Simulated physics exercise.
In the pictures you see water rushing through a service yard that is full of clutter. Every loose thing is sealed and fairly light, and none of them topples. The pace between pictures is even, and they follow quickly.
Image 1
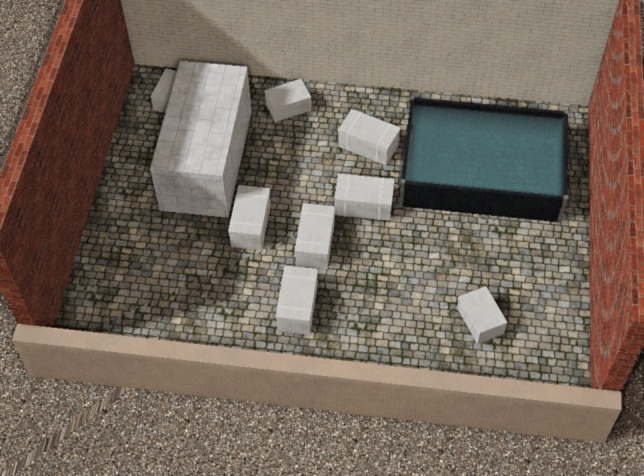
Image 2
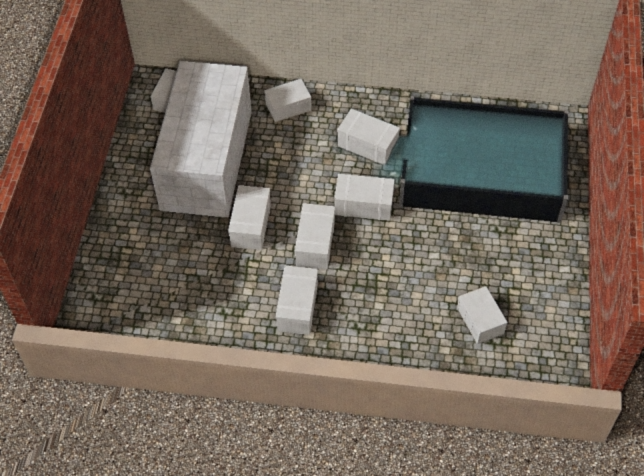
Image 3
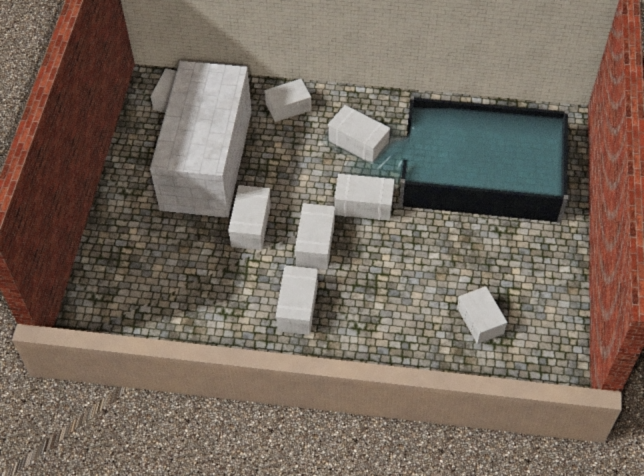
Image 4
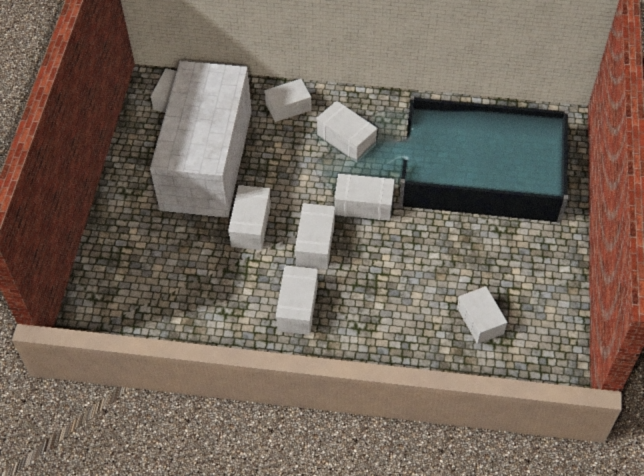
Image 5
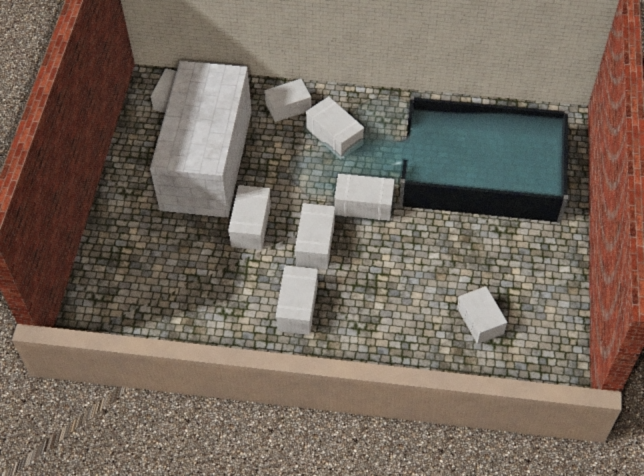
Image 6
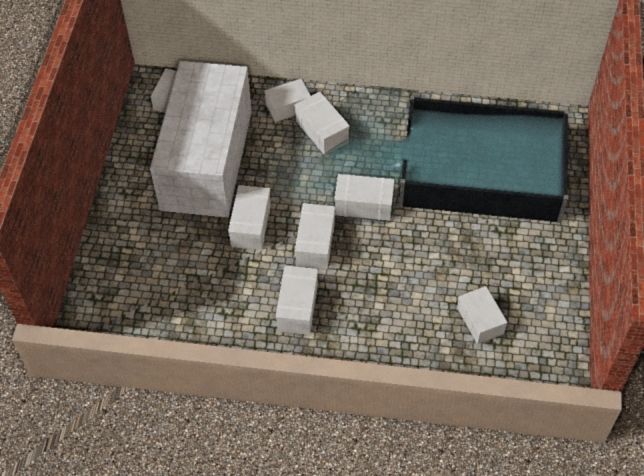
Water rushes left from the tank and pushes one pale block leftward across the paved yard.
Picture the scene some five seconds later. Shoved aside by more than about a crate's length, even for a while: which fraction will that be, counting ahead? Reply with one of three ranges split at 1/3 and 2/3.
1/3 to 2/3.
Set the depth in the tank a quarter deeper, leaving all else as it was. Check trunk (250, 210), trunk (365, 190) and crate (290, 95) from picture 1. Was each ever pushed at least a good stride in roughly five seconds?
The first did it, the next came up short, and the last did it.
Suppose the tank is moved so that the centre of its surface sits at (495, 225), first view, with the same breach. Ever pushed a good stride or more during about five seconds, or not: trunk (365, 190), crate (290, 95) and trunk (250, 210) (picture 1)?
Far enough, Far enough, Far enough.
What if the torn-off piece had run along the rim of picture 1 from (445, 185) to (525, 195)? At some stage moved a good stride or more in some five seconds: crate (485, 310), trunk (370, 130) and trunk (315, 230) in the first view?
Lab note - in sequence: Made it that far; never that far; never that far.
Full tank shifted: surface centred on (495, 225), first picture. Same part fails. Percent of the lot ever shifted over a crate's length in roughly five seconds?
It comes to some 60 %.
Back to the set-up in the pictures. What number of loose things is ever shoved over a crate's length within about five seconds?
The count is 4.
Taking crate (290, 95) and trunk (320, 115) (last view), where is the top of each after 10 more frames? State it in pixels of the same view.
(229, 73) and (263, 101), roughly.
A moment on, 1 of 8 are well off their spots; 0 afloat.
Next, 2 of 8 are well off their spots; 1 afloat.
Later, 4 of 8 are well off their spots; 2 afloat.
In the end, 4 of 8 are well off their spots, and 4 have been at some point; 3 afloat.
